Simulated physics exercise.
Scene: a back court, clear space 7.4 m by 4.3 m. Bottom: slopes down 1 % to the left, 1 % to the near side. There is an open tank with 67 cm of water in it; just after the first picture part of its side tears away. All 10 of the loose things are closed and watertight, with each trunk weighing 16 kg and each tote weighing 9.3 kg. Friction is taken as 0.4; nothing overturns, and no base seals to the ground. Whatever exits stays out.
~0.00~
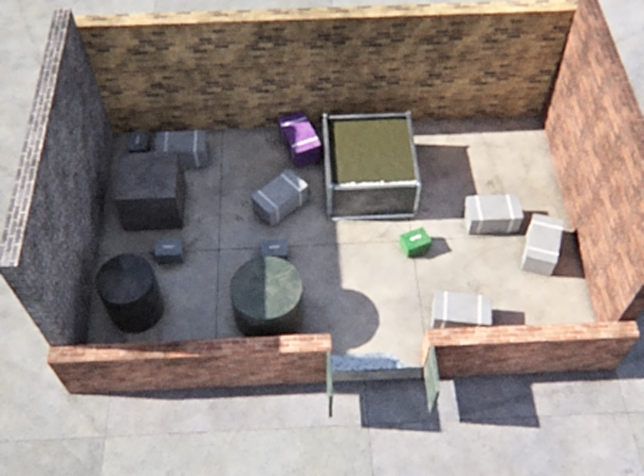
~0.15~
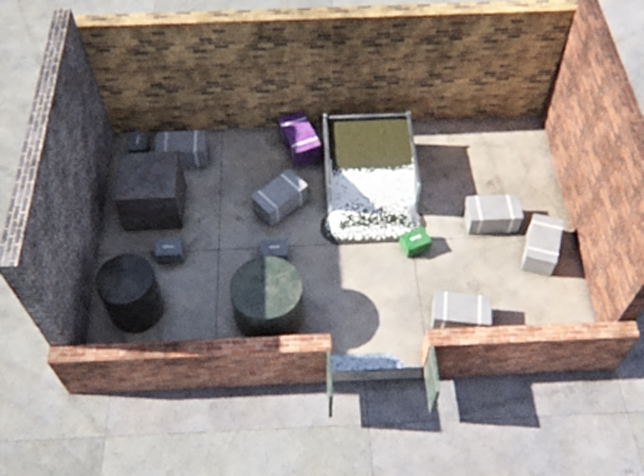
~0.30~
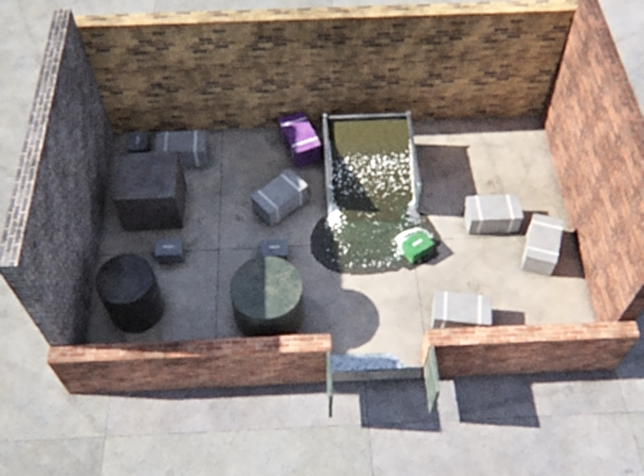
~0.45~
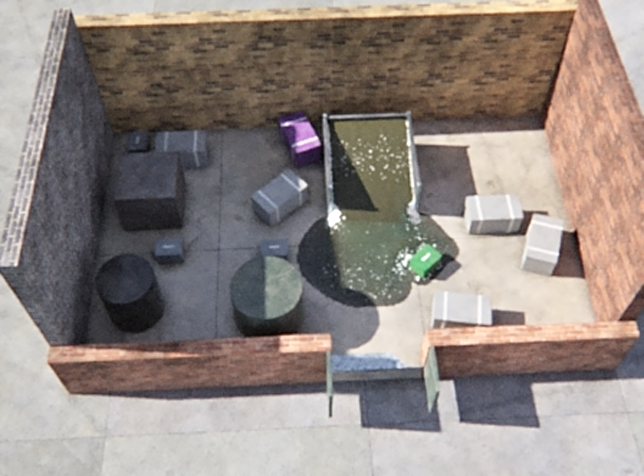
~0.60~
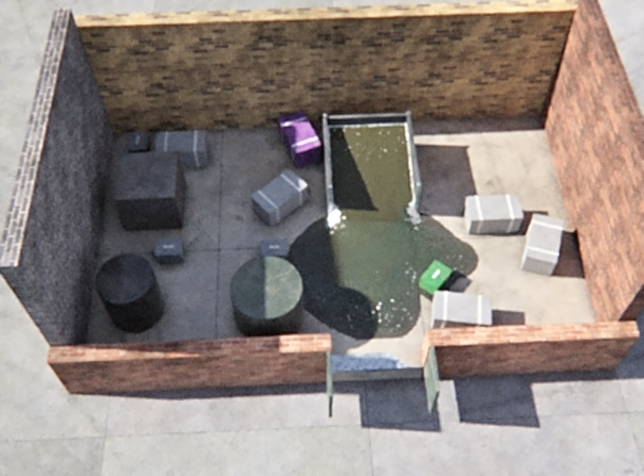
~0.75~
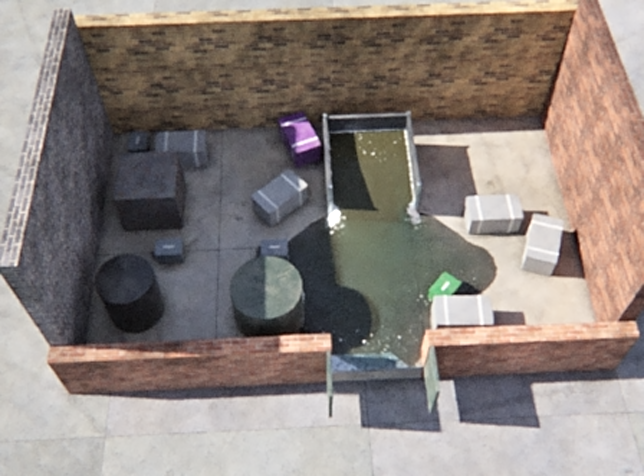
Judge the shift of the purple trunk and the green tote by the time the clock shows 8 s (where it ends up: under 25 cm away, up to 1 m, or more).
The purple trunk remains nearly in place, the green tote drifts well away.
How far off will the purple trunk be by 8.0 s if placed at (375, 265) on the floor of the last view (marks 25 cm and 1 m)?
In the end it is hauled off.
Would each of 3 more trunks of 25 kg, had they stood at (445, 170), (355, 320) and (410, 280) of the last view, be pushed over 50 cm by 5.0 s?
First inside the limit, then outside the limit, then outside the limit.
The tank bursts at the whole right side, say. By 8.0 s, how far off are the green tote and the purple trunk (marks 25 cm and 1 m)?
With that failure, the green tote keeps its spot, and the purple trunk budges a short distance.
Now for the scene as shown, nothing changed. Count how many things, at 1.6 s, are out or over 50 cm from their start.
My count gives 1.
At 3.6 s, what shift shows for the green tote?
I'd put it at around 200 cm.
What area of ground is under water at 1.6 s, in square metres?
Wet area: Approx. 11.5 m2.
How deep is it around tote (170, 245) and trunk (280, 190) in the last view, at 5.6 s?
3 and 0 cm.
After 1.6 s the purple trunk is near (299, 132), 0.0 m from its start, aground; the green tote is near (486, 301), 1.4 m from its start, aground; 0 of 10 are out; 0 afloat.
After 3.6 s the purple trunk is near (299, 132), 0.0 m from its start, aground; the green tote is near (546, 268), 2.0 m from its start, afloat; 0 of 10 are out; 2 afloat.
After 5.6 s the purple trunk is near (299, 132), 0.0 m from its start, aground; the green tote is near (535, 258), 1.8 m from its start, aground; 0 of 10 are out; 1 afloat.
After 8.0 s the purple trunk is near (299, 132), 0.0 m from its start, aground; the green tote is near (535, 258), 1.8 m from its start, aground; 0 of 10 are out; 0 afloat.
